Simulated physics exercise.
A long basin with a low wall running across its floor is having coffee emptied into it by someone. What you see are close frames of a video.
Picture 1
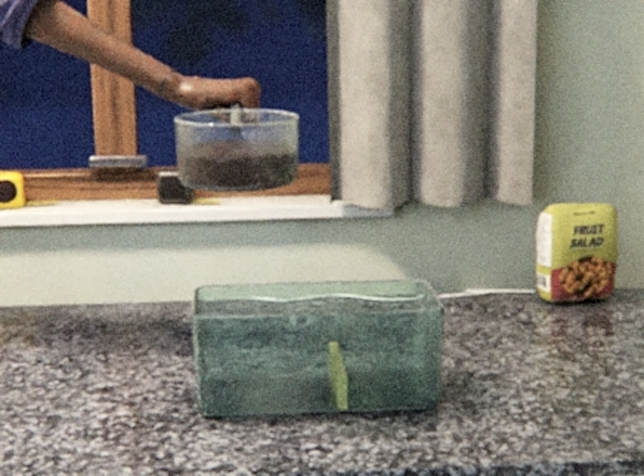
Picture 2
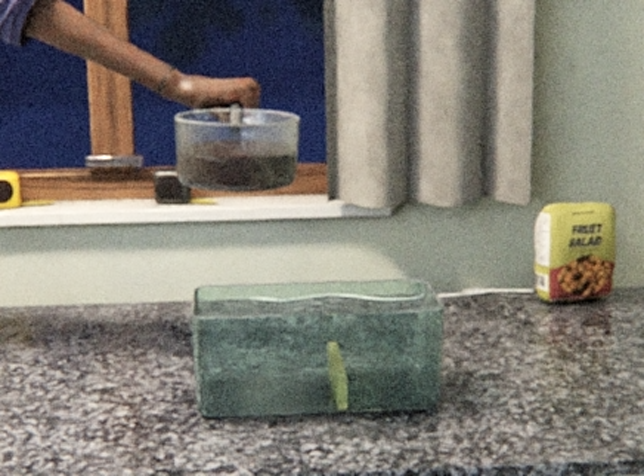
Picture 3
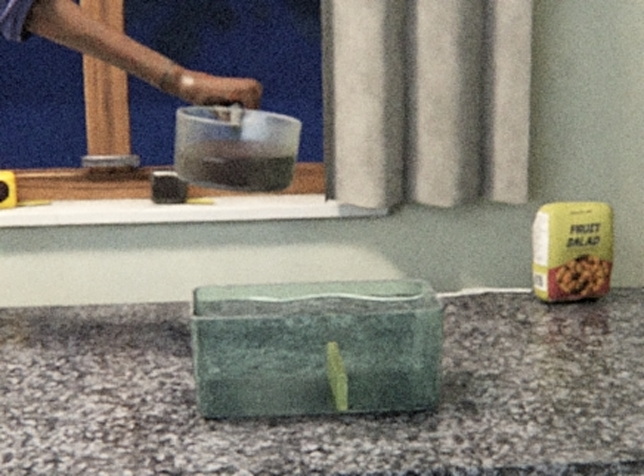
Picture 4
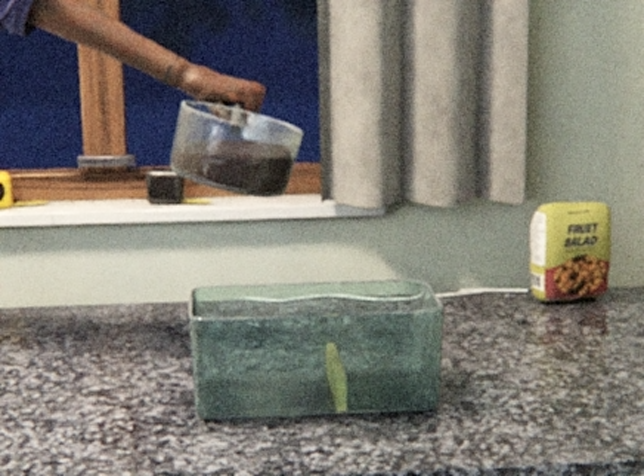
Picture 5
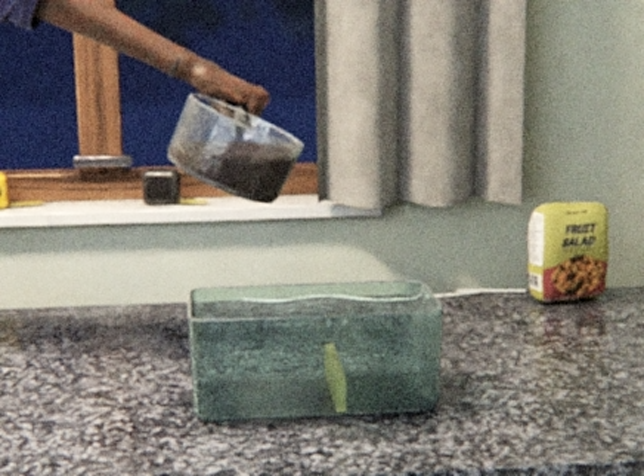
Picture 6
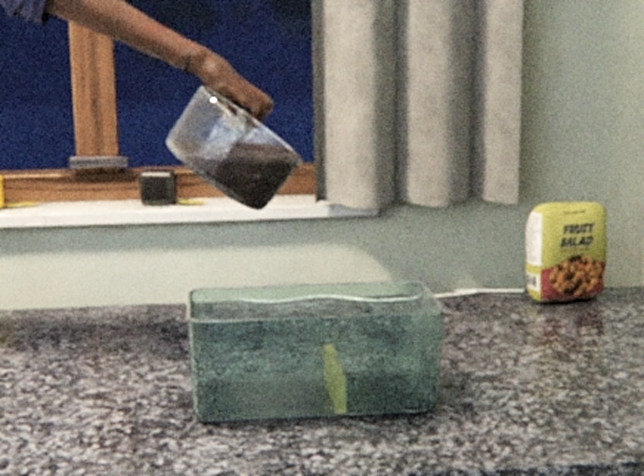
An arm in a blue sleeve reaches in from the upper left, holding a clear round container of dark coffee before a night window, seen from across a speckled grey counter. Below sits a long greenish glass basin with a low yellow-green wall inside, a yellow fruit salad package to the right beside grey curtains. The hand tilts the container steadily rightward, while the view drifts slightly right.
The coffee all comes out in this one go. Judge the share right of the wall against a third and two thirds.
Midrange share.
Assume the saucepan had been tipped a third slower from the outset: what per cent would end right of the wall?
About 70 %.
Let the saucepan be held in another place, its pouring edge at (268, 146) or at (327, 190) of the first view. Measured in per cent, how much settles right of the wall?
In order, some 10 and 80 percent.
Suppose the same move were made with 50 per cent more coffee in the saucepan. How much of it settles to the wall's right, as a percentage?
65 per cent.
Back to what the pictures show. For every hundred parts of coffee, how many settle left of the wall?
Share: Roughly 40 %.
A moment on, the saucepan is tipped on its side and 38 per cent is still to pour, 1 is left of the wall and 14 right of it.
Next, the saucepan is tipped right over and 10 per cent is still to pour, 18 is left of the wall and 56 right of it.
Then the saucepan is tipped right over and 1 per cent is still to pour, 37 is left of the wall and 57 right of it.
Later the saucepan is tipped right over and 0 per cent is still to pour, 41 is left of the wall and 57 right of it.
Finally, 41 per cent lies left of the wall, 58 right of it and 1 outside.
